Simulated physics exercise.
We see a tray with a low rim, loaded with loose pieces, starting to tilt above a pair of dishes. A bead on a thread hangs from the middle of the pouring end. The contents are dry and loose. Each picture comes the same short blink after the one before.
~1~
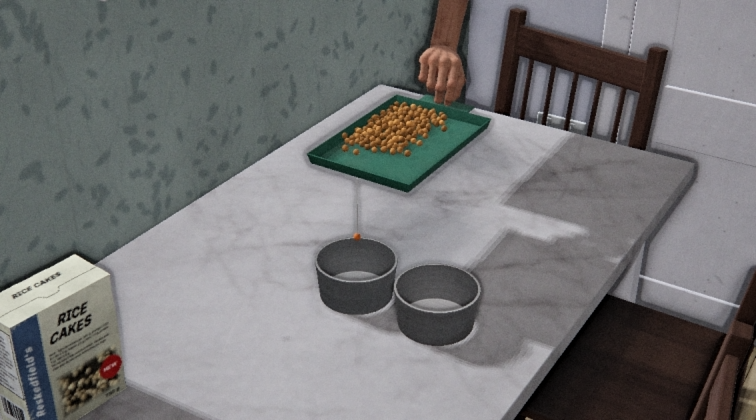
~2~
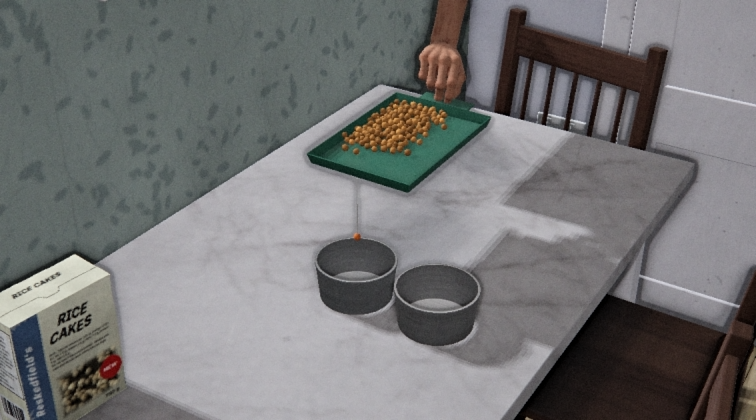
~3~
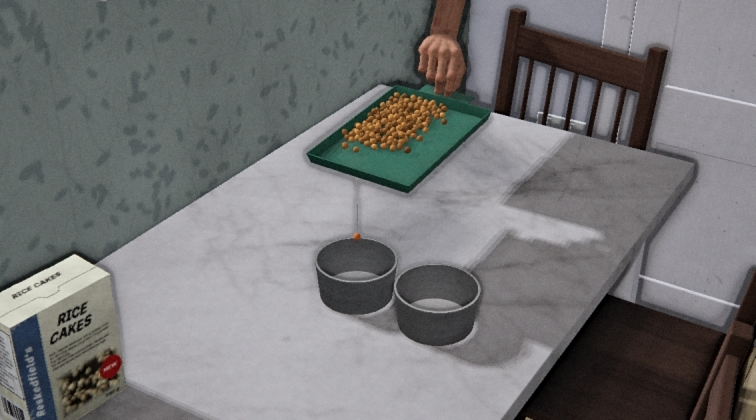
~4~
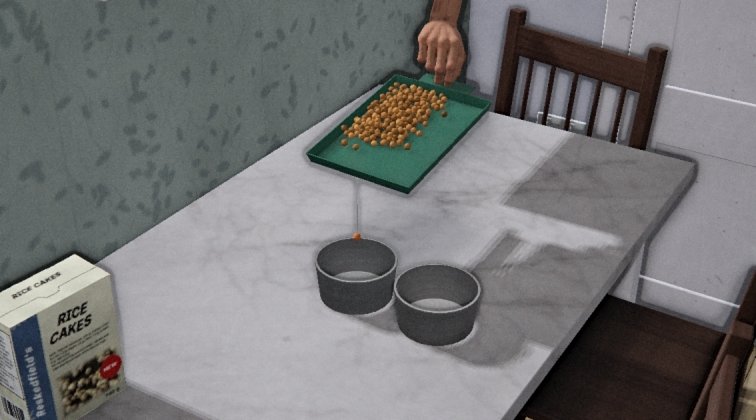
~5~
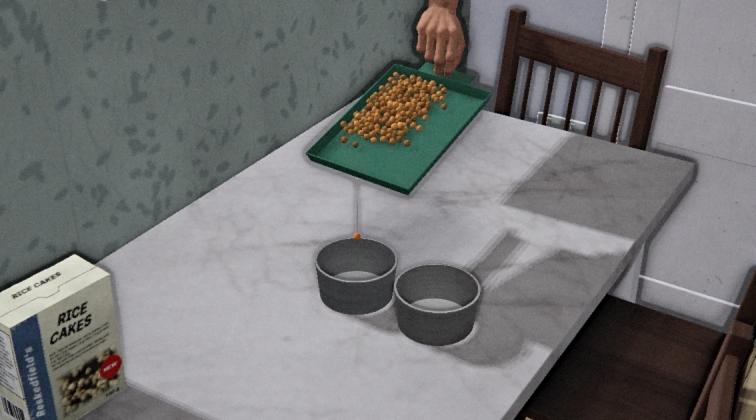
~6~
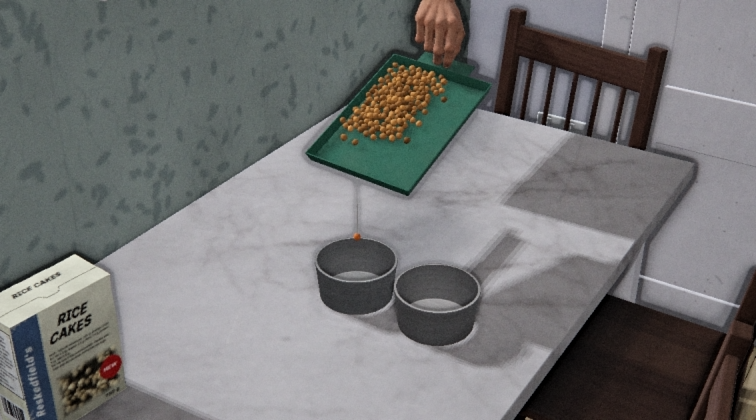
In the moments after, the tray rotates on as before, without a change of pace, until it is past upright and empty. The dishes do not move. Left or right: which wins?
Fuller: The left dish.
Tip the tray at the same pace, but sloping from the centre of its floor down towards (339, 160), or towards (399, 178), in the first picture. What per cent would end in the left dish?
About 10 and 50 per cent.
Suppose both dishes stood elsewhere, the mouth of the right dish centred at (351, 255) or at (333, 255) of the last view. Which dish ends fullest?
At the first place the right one, at the second the right-hand dish.
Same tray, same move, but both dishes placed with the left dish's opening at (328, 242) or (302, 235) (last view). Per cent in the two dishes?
In turn 60 and 70 in a hundred.
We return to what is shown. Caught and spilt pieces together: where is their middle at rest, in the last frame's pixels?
At about (361, 299).
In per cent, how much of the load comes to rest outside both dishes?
Close to 30 per cent.
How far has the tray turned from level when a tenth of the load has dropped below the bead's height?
Roughly 75°.
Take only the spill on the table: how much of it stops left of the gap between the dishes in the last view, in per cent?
It comes to 80 per cent or so.
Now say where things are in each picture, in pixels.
The first frame shows corners of the pouring end near (311, 153) and (408, 182), level; middle of the load near (395, 129), roasted chickpeas; left dish near (334, 292); right dish near (416, 323); bead on its thread near (357, 237).
The second frame shows corners of the pouring end near (311, 153) and (408, 183), level; middle of the load near (395, 127).
The third frame shows corners of the pouring end near (311, 153) and (408, 183), tipped barely, lowest at the right corner; middle of the load near (395, 123).
The fourth frame shows corners of the pouring end near (310, 152) and (408, 185), tipped a little, lowest at the right corner; middle of the load near (395, 116).
The fifth frame shows corners of the pouring end near (310, 152) and (407, 186), tipped a little, lowest at the right corner; middle of the load near (394, 110).
The sixth frame shows corners of the pouring end near (310, 152) and (407, 188), tipped clearly, lowest at the right corner; middle of the load near (394, 103); left dish near (334, 292); right dish near (416, 323).
Shortly afterwards, tray tipped steeply; all but a few on the tray; only a few in the left dish; only a few outside both; a little in the air.
Next, tray tipped past a quarter turn; near two thirds on the tray; a little in the right dish; a little in the left dish; a little outside both; a little in the air.
Some moments later, tray tipped past a quarter turn; a little in the right dish; near half in the left dish; near a third outside both.
In the end, tray tipped past a quarter turn; a little in the right dish; near half in the left dish; near a third outside both.
